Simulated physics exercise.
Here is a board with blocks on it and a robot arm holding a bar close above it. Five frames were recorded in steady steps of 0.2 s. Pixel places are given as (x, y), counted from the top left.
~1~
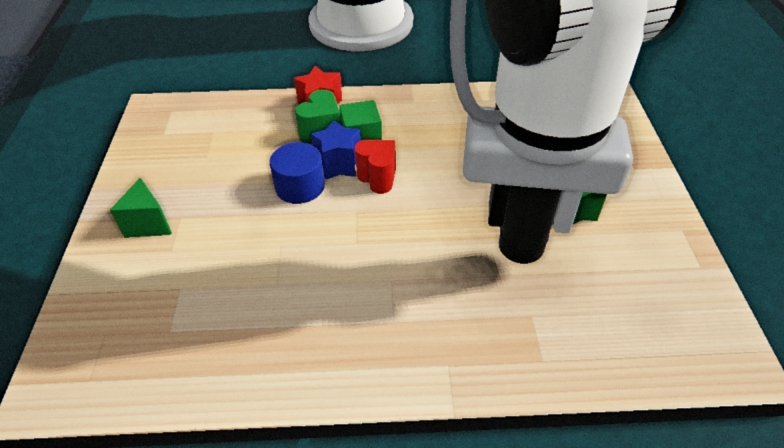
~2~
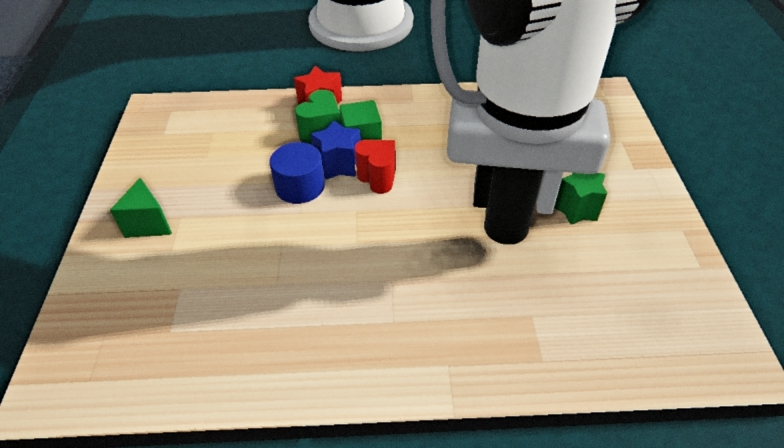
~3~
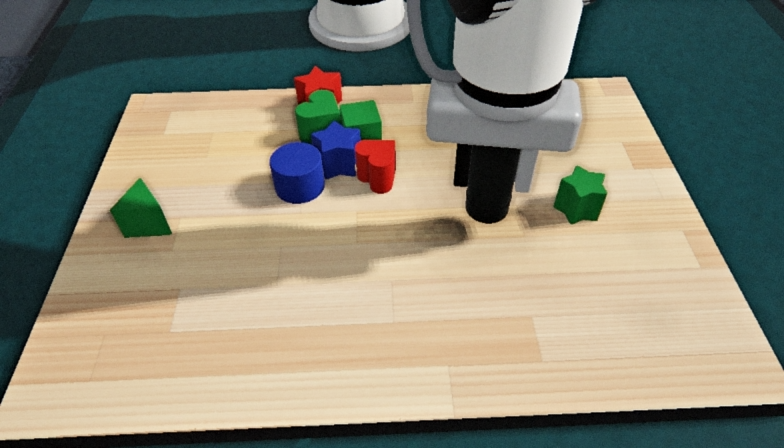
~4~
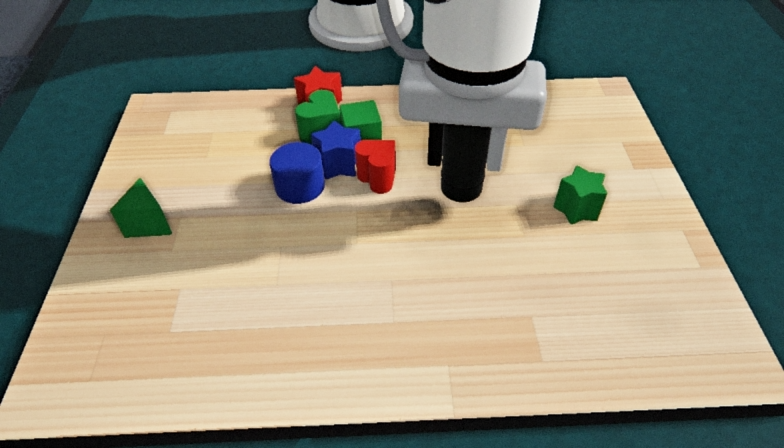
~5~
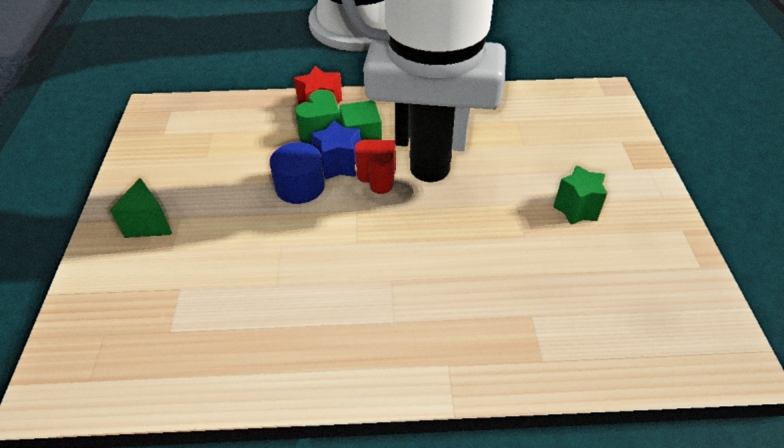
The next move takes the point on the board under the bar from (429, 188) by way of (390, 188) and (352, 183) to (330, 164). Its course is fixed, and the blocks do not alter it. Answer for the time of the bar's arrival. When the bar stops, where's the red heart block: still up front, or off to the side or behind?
The bar still pushes it.
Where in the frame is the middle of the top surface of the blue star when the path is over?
Located at (271, 116).
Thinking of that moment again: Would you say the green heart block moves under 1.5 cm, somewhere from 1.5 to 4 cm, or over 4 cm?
It travels between 1.5 and 4 cm.
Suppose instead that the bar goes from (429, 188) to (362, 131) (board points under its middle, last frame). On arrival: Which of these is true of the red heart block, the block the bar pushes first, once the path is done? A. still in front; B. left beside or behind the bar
I choose B.
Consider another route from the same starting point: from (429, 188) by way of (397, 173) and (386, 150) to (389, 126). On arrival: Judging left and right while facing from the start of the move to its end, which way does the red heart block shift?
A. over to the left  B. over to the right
Letter A.
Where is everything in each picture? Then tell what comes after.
Lower end of the bar at (521, 247), tops of blocks, blue circular block at (295, 158), green heart block at (319, 104), blue star at (336, 136), green square block at (360, 112), red heart block at (377, 150), in the first picture.
Bar at (506, 229), blocks as before, in the second picture.
Bar at (487, 209), blocks as before, in the third picture.
Bar at (461, 189), blocks as before, in the fourth picture.
Bar at (430, 170), blue circular block at (295, 158), green heart block at (319, 104), blue star at (336, 136), green square block at (360, 112), red heart block at (377, 150), in the fifth picture.
On the path given first. One third of the way, bar at (389, 169); blue circular block at (289, 158); blue star at (327, 133); red heart block at (360, 145), turned 35° clockwise.
Two thirds of the way, bar at (349, 164); blue circular block at (288, 158); green heart block at (309, 100), turned 30° clockwise; blue star at (297, 125); red heart block at (326, 136), turned 50° clockwise.
At the end, bar at (328, 145); blue circular block at (288, 158); green heart block at (307, 96), turned 40° clockwise; blue star at (271, 116); green square block not moved; red heart block at (304, 120), turned 30° clockwise.
